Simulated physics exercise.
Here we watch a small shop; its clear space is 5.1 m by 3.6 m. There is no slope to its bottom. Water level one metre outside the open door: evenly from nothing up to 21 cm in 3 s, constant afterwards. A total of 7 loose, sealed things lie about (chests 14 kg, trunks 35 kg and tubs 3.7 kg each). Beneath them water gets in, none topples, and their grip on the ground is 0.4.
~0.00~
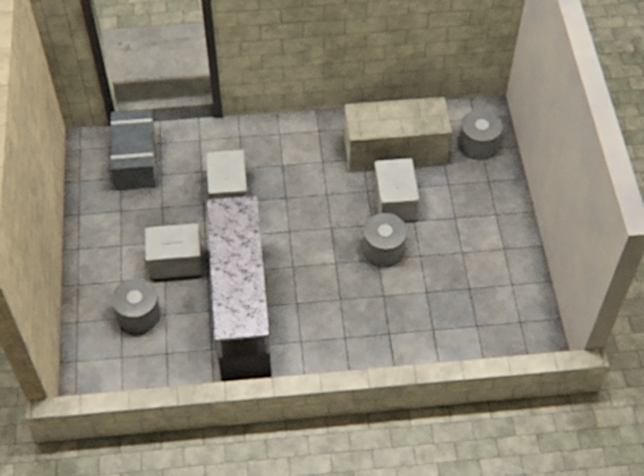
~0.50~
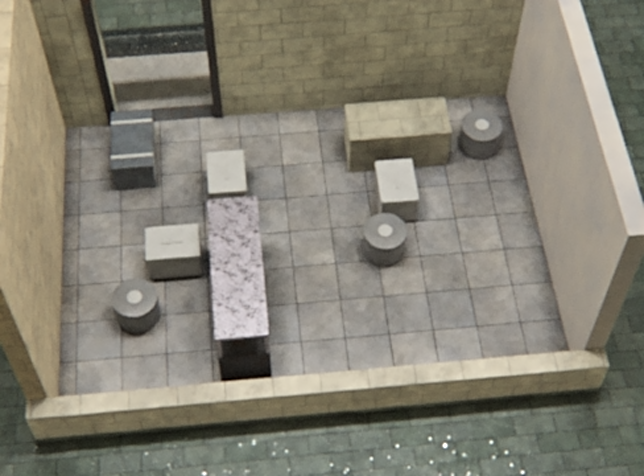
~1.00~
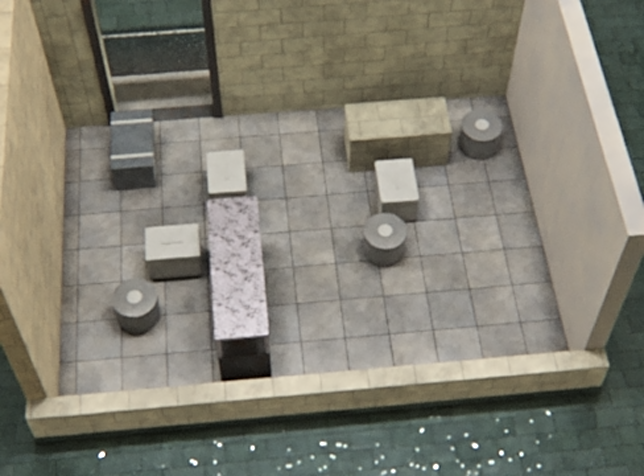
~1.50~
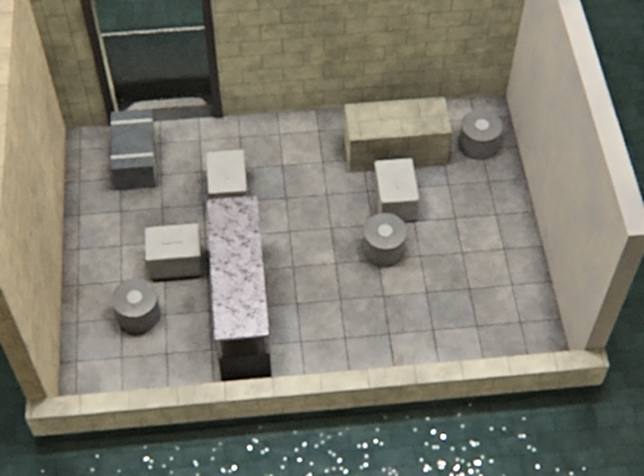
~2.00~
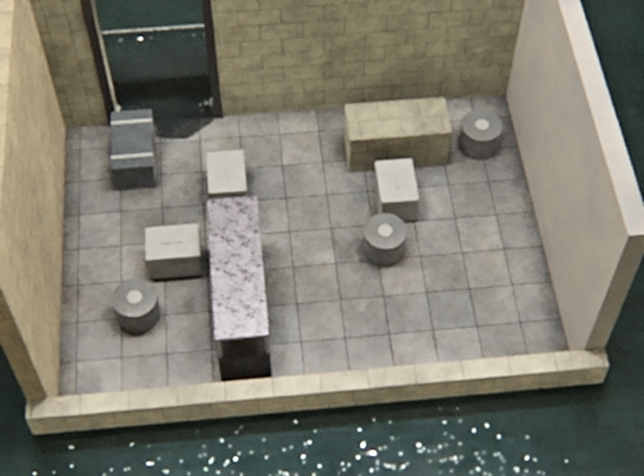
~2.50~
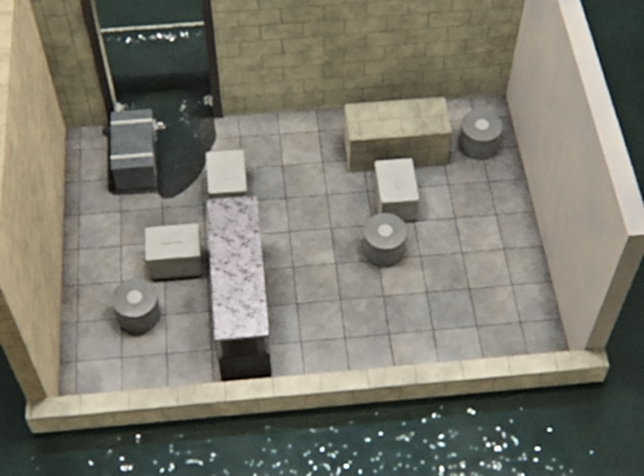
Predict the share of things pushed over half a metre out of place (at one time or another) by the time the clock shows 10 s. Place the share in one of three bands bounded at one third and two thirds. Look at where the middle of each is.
It goes in the band two thirds or more.
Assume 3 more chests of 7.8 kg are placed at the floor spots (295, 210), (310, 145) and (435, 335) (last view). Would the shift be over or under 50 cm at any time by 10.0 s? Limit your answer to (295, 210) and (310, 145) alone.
First one exceeds it, second one stays within it.
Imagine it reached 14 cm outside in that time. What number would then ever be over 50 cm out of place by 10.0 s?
It would come to 1 of them.
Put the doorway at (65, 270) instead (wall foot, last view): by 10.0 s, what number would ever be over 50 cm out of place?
So the tally would be 4.
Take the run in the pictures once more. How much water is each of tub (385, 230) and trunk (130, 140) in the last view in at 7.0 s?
Depth approx. 2 cm / 7 cm.
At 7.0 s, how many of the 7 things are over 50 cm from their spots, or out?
5.
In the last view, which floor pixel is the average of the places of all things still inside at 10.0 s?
(317, 259).
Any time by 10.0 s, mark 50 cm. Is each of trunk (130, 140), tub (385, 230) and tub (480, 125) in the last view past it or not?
First farther, then farther, then not as far.
After 3.5 s 0 of 7 are over 50 cm from their spots; 0 afloat.
After 4.5 s 3 of 7 are over 50 cm from their spots; 0 afloat.
After 7.0 s 5 of 7 are over 50 cm from their spots; 2 afloat.
After 10.0 s 5 of 7 are over 50 cm from their spots, and 5 have been at some point; 4 afloat.
